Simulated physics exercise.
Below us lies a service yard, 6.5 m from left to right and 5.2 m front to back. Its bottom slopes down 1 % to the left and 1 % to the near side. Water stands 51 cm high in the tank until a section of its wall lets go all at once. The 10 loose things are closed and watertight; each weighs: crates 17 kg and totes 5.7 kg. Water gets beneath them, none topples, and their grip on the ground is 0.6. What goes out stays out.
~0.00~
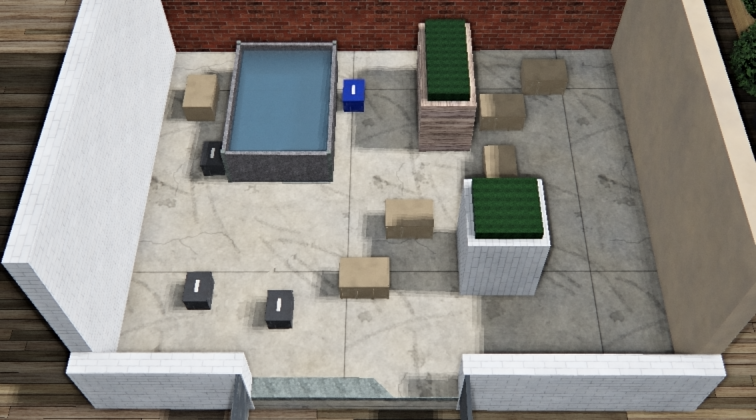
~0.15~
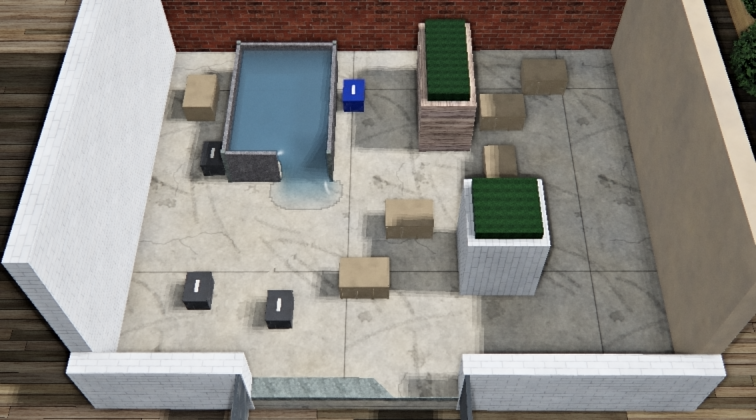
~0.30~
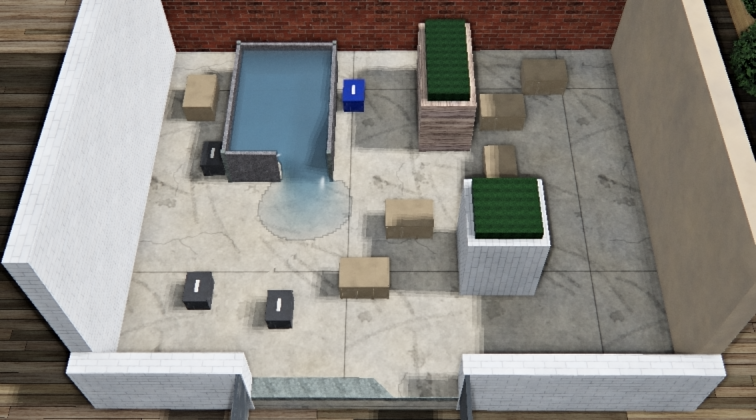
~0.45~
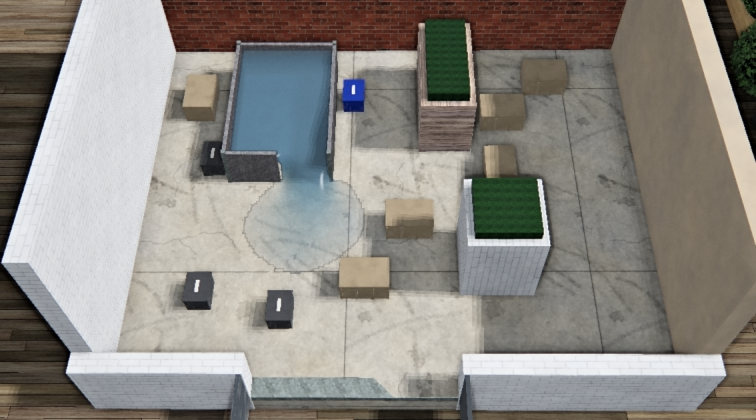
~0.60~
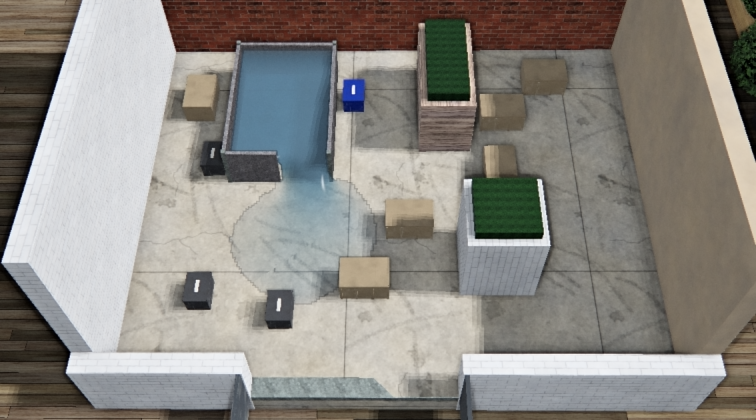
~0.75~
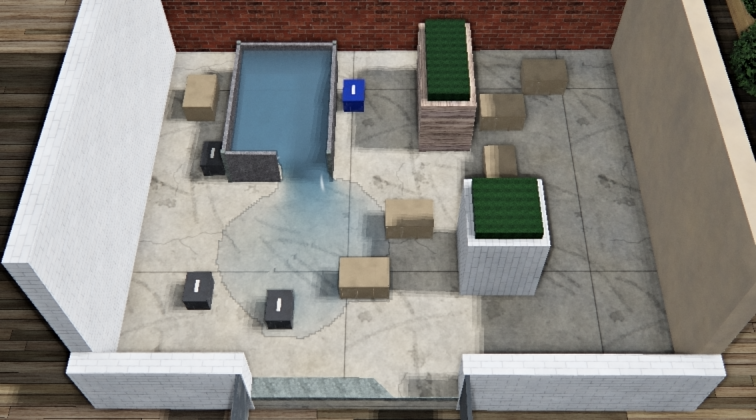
A walled service yard with a pale concrete floor is seen from high above by a still camera. A grey-walled tank of blue water stands at the upper left beside a blue tote, with tan crates and two green-topped blocks to the right and dark totes at left and near. The tank's near wall opens at its right, and water pours out, spreading toward the viewer around the nearest crates and a dark tote, none of which move.
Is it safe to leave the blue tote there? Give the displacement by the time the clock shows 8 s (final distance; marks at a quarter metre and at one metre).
The blue tote barely shifts.
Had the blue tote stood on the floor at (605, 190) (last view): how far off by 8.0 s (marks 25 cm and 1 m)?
It barely shifts.
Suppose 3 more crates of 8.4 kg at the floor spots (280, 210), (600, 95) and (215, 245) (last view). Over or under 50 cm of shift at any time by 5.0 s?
In turn: Past it, under, less.
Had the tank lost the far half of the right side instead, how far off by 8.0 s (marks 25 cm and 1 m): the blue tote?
In that case the blue tote gets carried off.
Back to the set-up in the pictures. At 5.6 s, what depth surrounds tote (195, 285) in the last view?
About 3 cm.
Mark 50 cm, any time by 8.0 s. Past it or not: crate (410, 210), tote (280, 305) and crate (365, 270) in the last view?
In that order: Less, more, more.
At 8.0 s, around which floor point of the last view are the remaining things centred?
Around (365, 149).
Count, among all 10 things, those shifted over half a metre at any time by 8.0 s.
That makes 3.
After 1.6 s the blue tote is near (354, 90), 0.0 m from its start, aground; 0 of 10 are out; 0 afloat.
After 3.6 s the blue tote is near (354, 90), 0.0 m from its start, aground; 2 of 10 are out; 1 afloat.
After 5.6 s the blue tote is near (354, 90), 0.0 m from its start, aground; 2 of 10 are out; 0 afloat.
After 8.0 s the blue tote is near (354, 90), 0.0 m from its start, aground; 2 of 10 are out; 0 afloat.
